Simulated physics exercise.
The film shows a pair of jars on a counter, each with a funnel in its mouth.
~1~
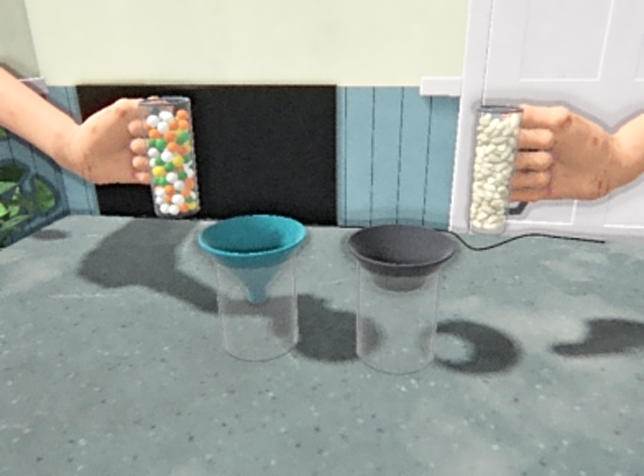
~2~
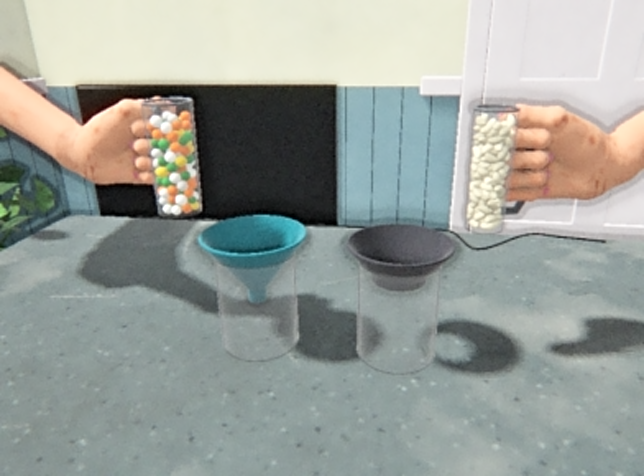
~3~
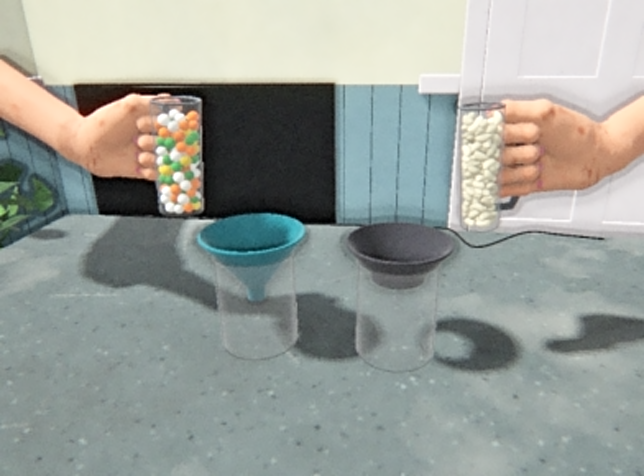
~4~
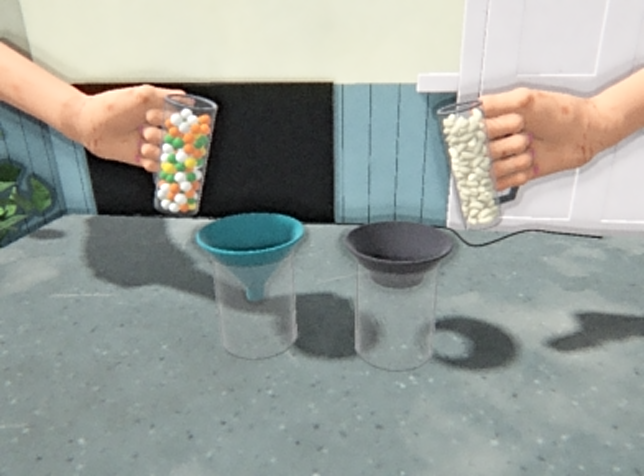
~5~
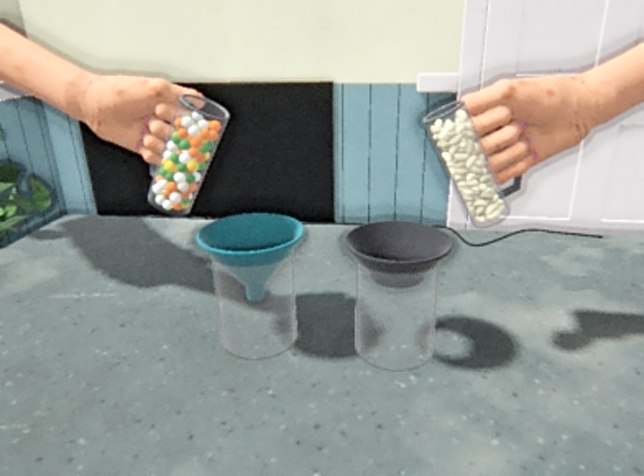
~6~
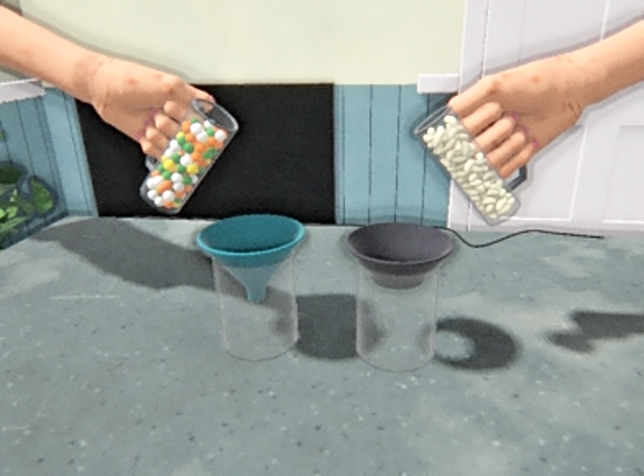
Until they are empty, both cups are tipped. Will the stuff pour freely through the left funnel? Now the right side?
Outcome: Left funnel: This one will plug up; right funnel: This one will keep flowing.
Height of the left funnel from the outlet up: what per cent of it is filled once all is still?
Level: Approx. 85 per cent.
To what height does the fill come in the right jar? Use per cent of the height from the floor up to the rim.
My guess would be near 20 per cent.
Then, 0.29 s past the last view, left, all still in the cup; right, all still in the cup.
Then, 0.67 s past the last view, left, nearly all still in the cup, a stray few in or over the funnel; right, all still in the cup.
Then, 1.07 s past the last view, left, about two thirds still in the cup, about a third in or over the funnel, a stray few down in the jar; right, nearly all still in the cup, a small part in or over the funnel, a stray few down in the jar.
Finally, left, nearly all stuck in the funnel, a small part down in the jar, a stray few beside the jar; right, all down in the jar.
